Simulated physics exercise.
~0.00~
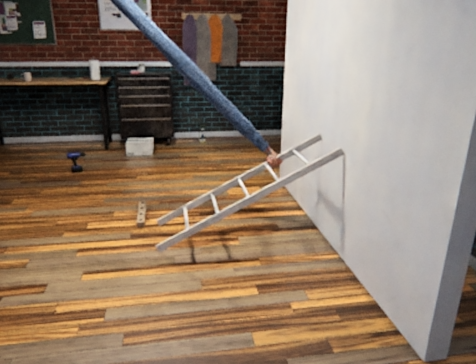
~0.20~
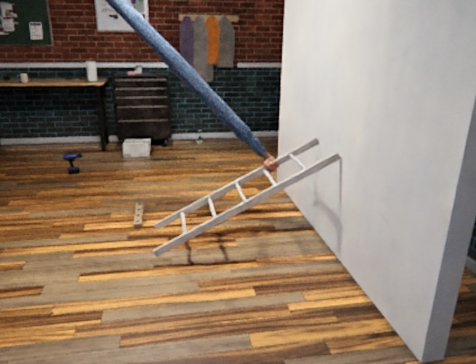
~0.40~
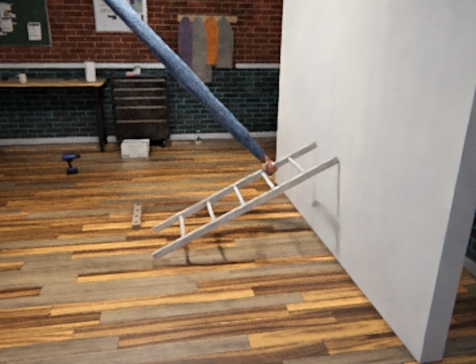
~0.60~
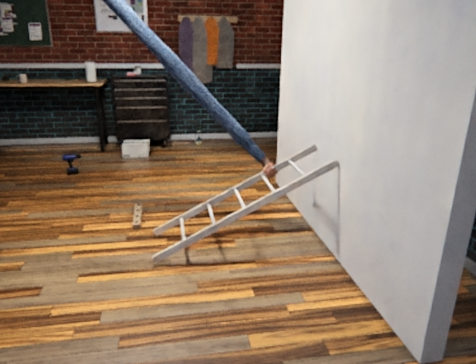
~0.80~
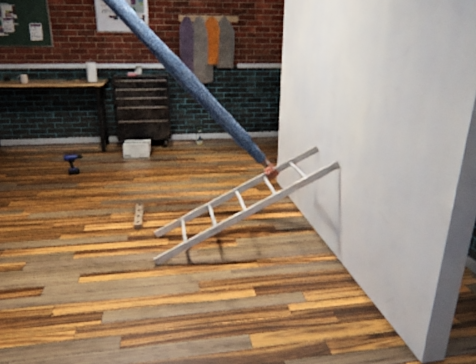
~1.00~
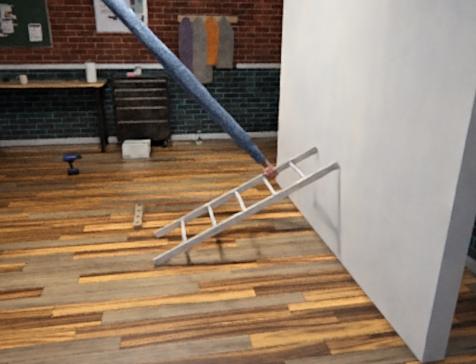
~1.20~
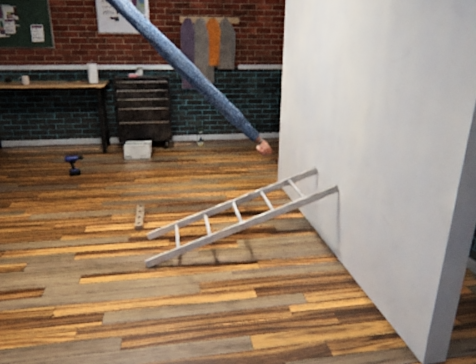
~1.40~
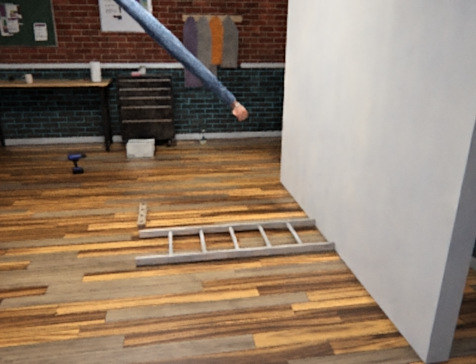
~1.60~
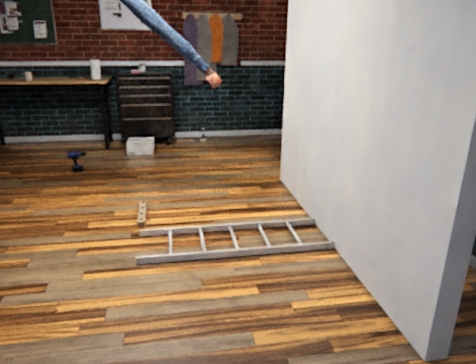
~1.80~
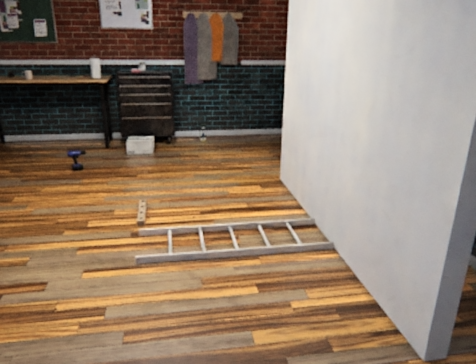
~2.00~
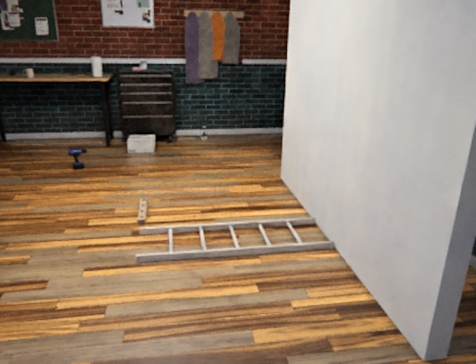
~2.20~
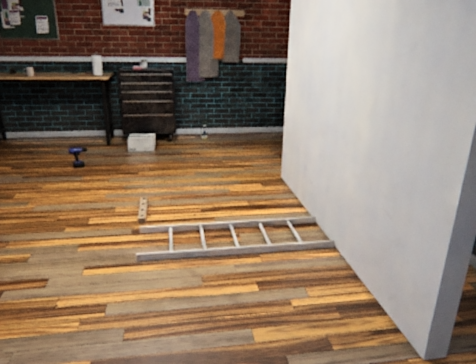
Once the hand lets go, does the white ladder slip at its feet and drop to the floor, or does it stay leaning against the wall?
The ladder slips at its feet and drops, ending up flat on the wooden floor.
The clip opens on a workshop with a wooden floor, where a hand at the end of a long blue sleeve holds a white ladder at a low slant against a pale wall. For a while the ladder barely shifts, and a small strip on the floor sits near its feet. Then the fingers let go and the arm starts to draw back. The feet slide a little to the left as the top drops down along the wall. The ladder falls flat, the arm leaves at the top, and the ladder lies still on the floor with the strip still in place.
